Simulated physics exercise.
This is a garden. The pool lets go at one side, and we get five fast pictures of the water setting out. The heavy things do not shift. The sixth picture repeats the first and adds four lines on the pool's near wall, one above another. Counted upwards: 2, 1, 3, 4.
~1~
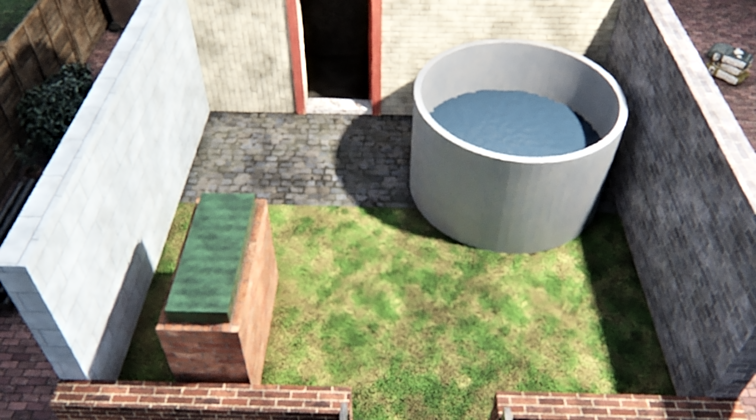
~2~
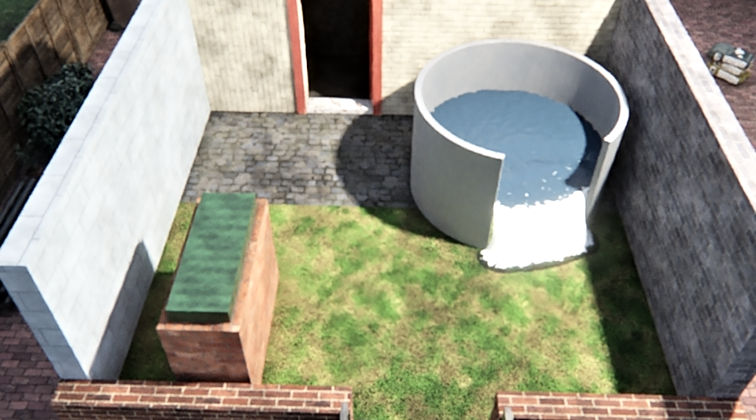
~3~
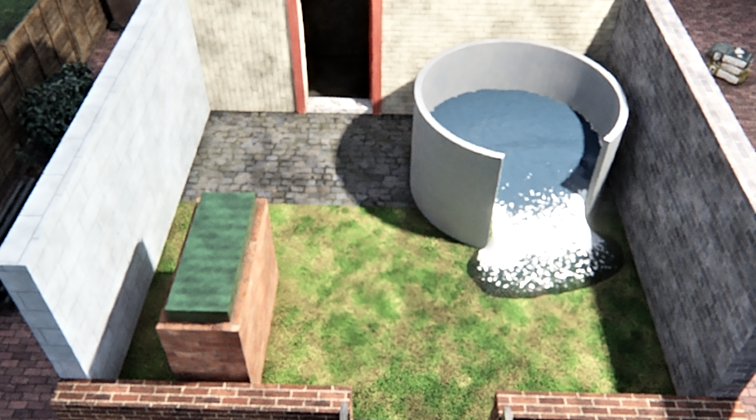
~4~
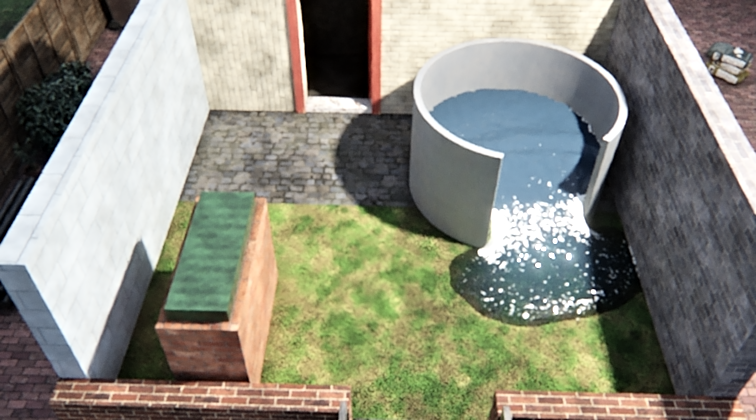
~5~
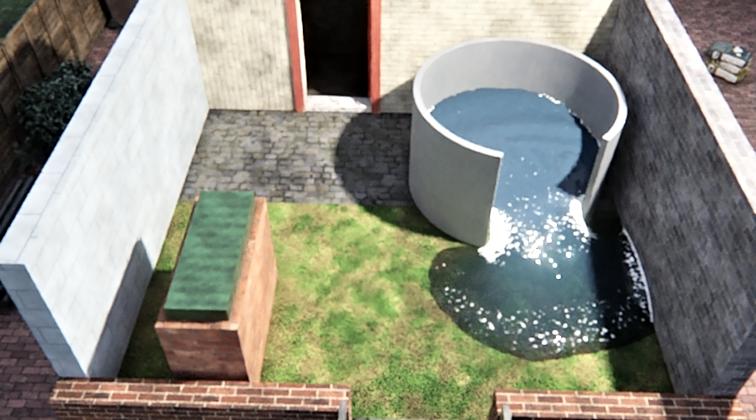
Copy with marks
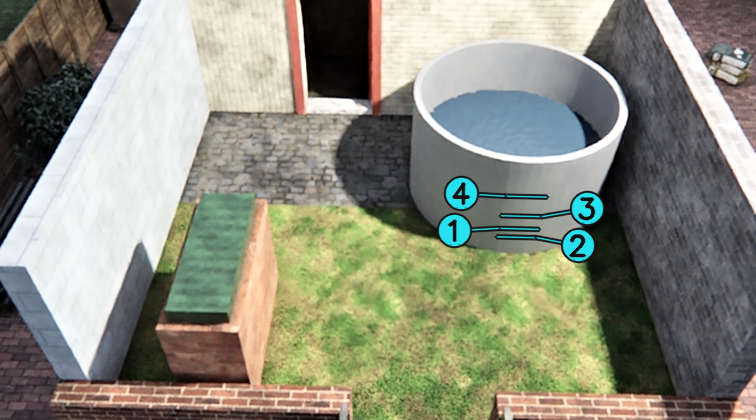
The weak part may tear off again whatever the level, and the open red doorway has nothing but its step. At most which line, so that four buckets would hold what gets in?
3 will do.
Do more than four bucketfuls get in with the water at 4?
Yes, that goes wrong.
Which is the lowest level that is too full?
4.
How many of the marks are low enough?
Three of the four.
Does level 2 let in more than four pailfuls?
No, not at all.
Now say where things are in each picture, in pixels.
In the first frame, water in the pool at rest, its middle at (510, 142); foot of the red doorway at (339, 114); open gate at (424, 386).
In the second frame, front seen at (488, 262), 2 % of the ground wet.
In the third frame, front seen at (615, 261), 5 % of the ground wet.
In the fourth frame, front seen at (638, 282), 10 % of the ground wet.
In the fifth frame, front seen at (651, 324), 15 % of the ground wet.
On the marked copy, 1 at (518, 228); 2 at (516, 237); 3 at (521, 216); 4 at (525, 196); from the bottom up 2, 1, 3, 4.
Choosing 1, nothing gets over.
Choosing 2, nothing gets over.
Choosing 3, a bucket or two gets in.
Choosing 4, about 12 bucketfuls get in.
